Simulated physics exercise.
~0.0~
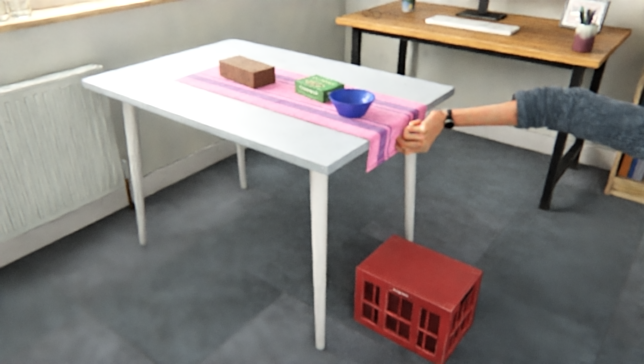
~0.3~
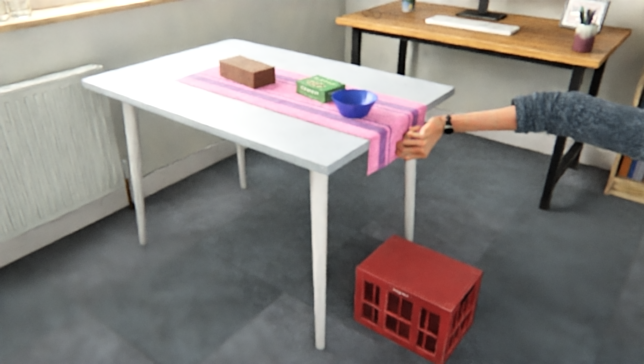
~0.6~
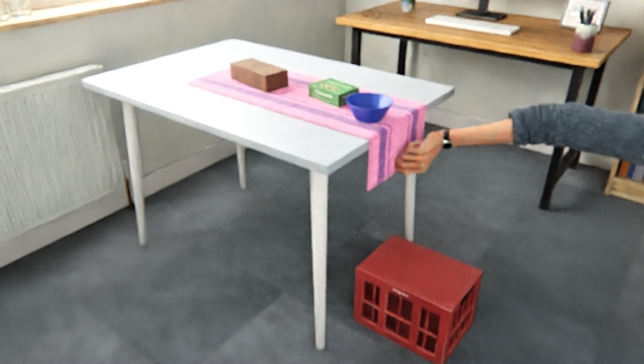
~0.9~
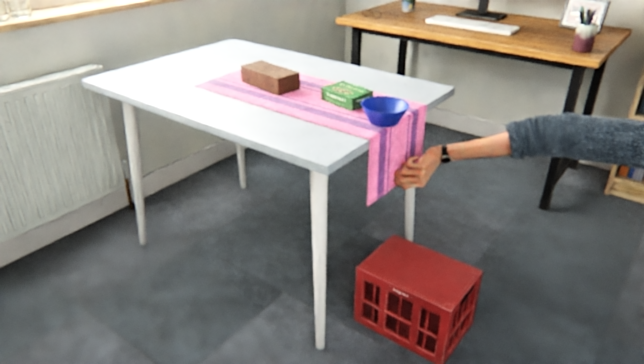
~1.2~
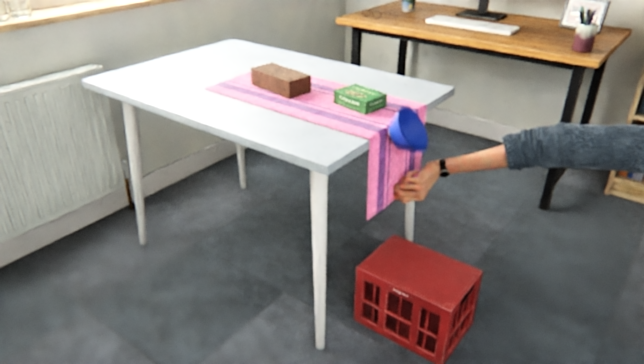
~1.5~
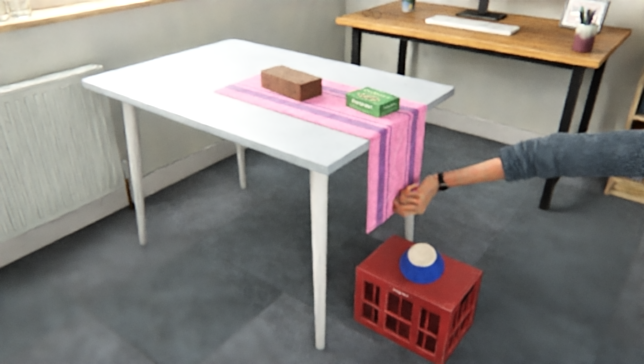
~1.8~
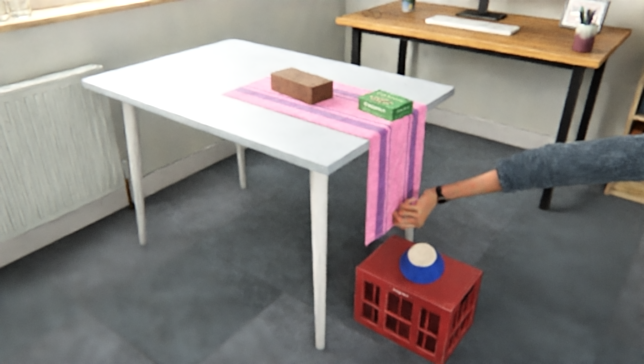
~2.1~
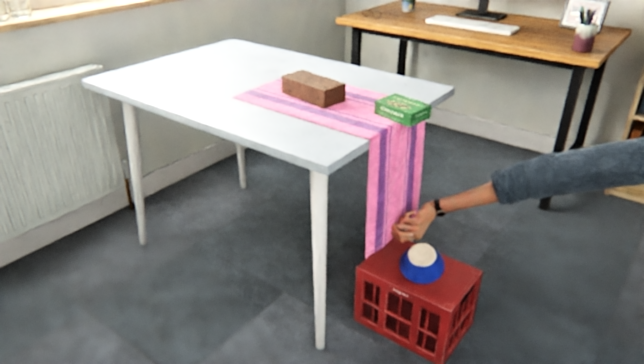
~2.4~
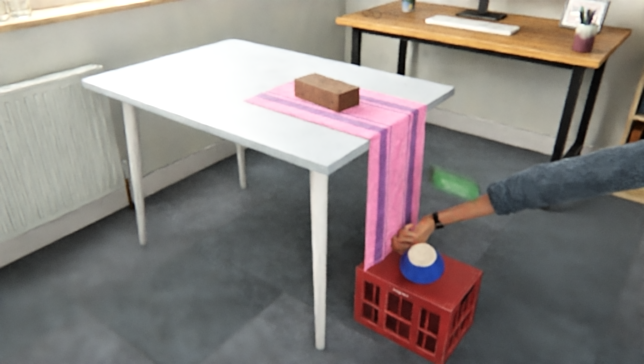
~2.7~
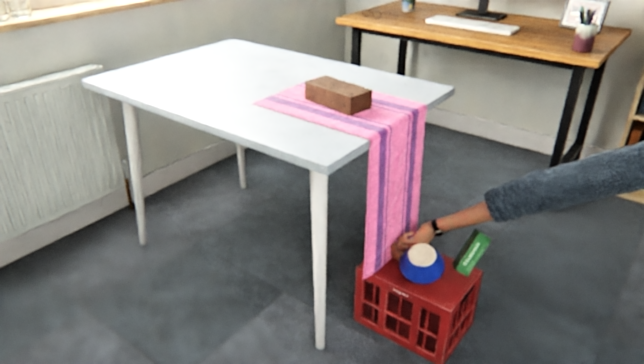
A hand pulls a pink runner down, dropping a blue bowl, then a green packet.
